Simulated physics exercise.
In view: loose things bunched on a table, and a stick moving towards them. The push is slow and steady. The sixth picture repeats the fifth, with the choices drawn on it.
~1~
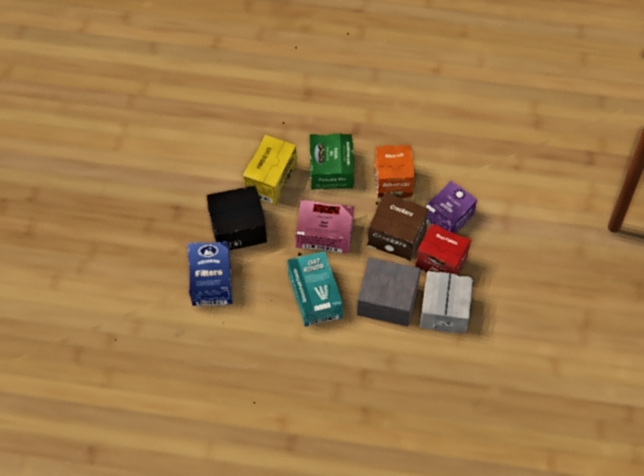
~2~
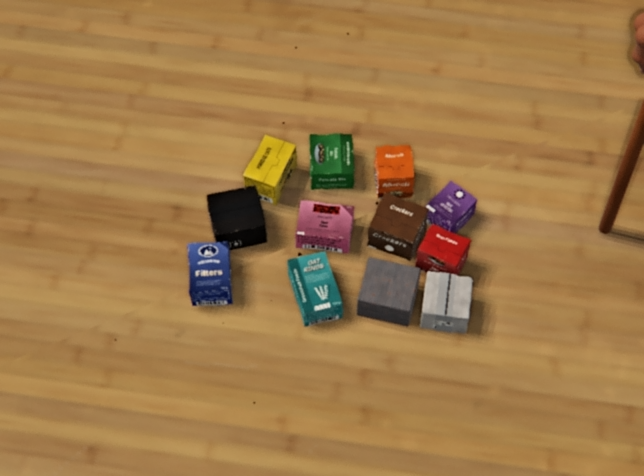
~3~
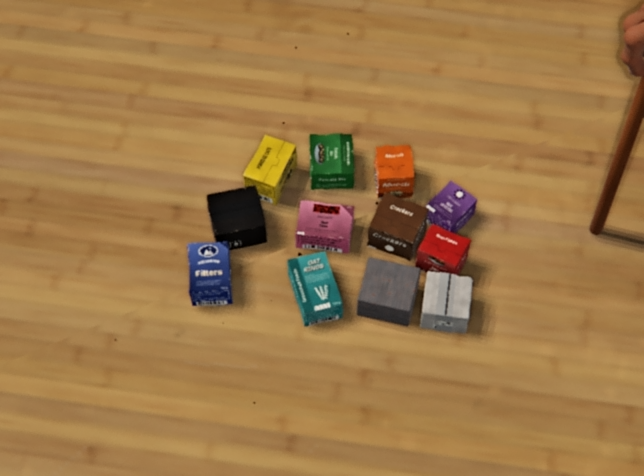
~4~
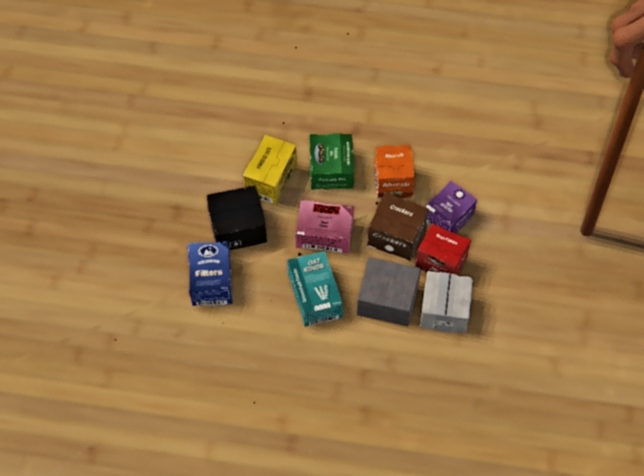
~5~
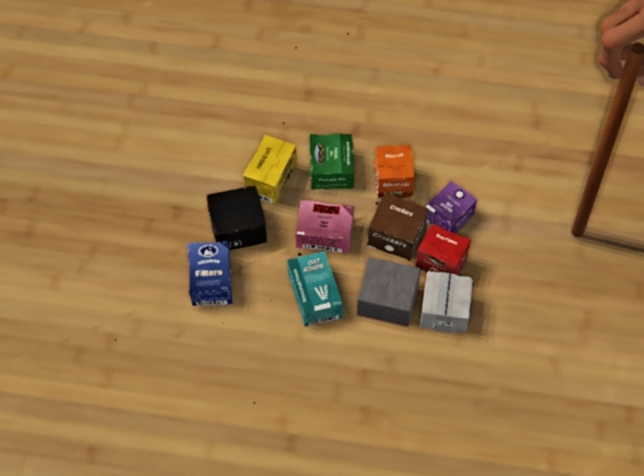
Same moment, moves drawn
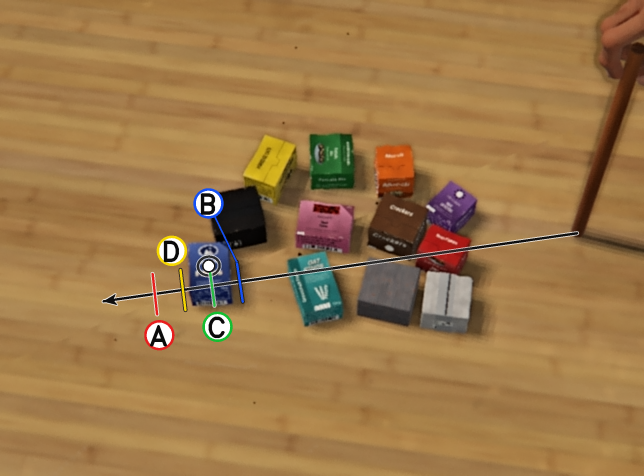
In this clip, a group of small colourful boxes and packets sits motionless on a wooden surface, while a hand appears at the upper right and slowly moves a brown stick-like frame leftward, without touching them.
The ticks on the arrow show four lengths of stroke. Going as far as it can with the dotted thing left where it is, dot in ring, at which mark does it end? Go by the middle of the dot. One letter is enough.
The farthest safe stop is B.
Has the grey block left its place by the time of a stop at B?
By then, yes.
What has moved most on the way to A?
It is the blue box.
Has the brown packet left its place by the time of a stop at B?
By then, yes.
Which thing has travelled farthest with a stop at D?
The blue box.
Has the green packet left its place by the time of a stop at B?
No.
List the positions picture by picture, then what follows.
Grey block (389, 291); purple packet (450, 210); black box (236, 219), in the first picture.
Black box (236, 219); yellow box (271, 170), in the second picture.
Orange packet (394, 172); turquoise packet (315, 289), in the third picture.
Green packet (332, 162); blue box (210, 273), in the fourth picture.
Red packet (443, 254); brown packet (398, 227); white box (446, 302), in the fifth picture.
On the marked copy, A at (154, 294); B at (240, 281); C at (212, 285); D at (183, 290); the arrow from (577, 233) to (103, 301); the white dot at (209, 266).
Following B. Soon after the start, foot of the stick (458, 251).
Later, foot of the stick (337, 268); red packet (425, 269); brown packet (379, 223).
In the end, foot of the stick (240, 282); turquoise packet (291, 302); red packet (425, 269); the dot is still in its ring.
As for the rest, A shifts the dotted thing to (143, 265); C shifts the dotted thing to (184, 273); D shifts the dotted thing to (159, 271).
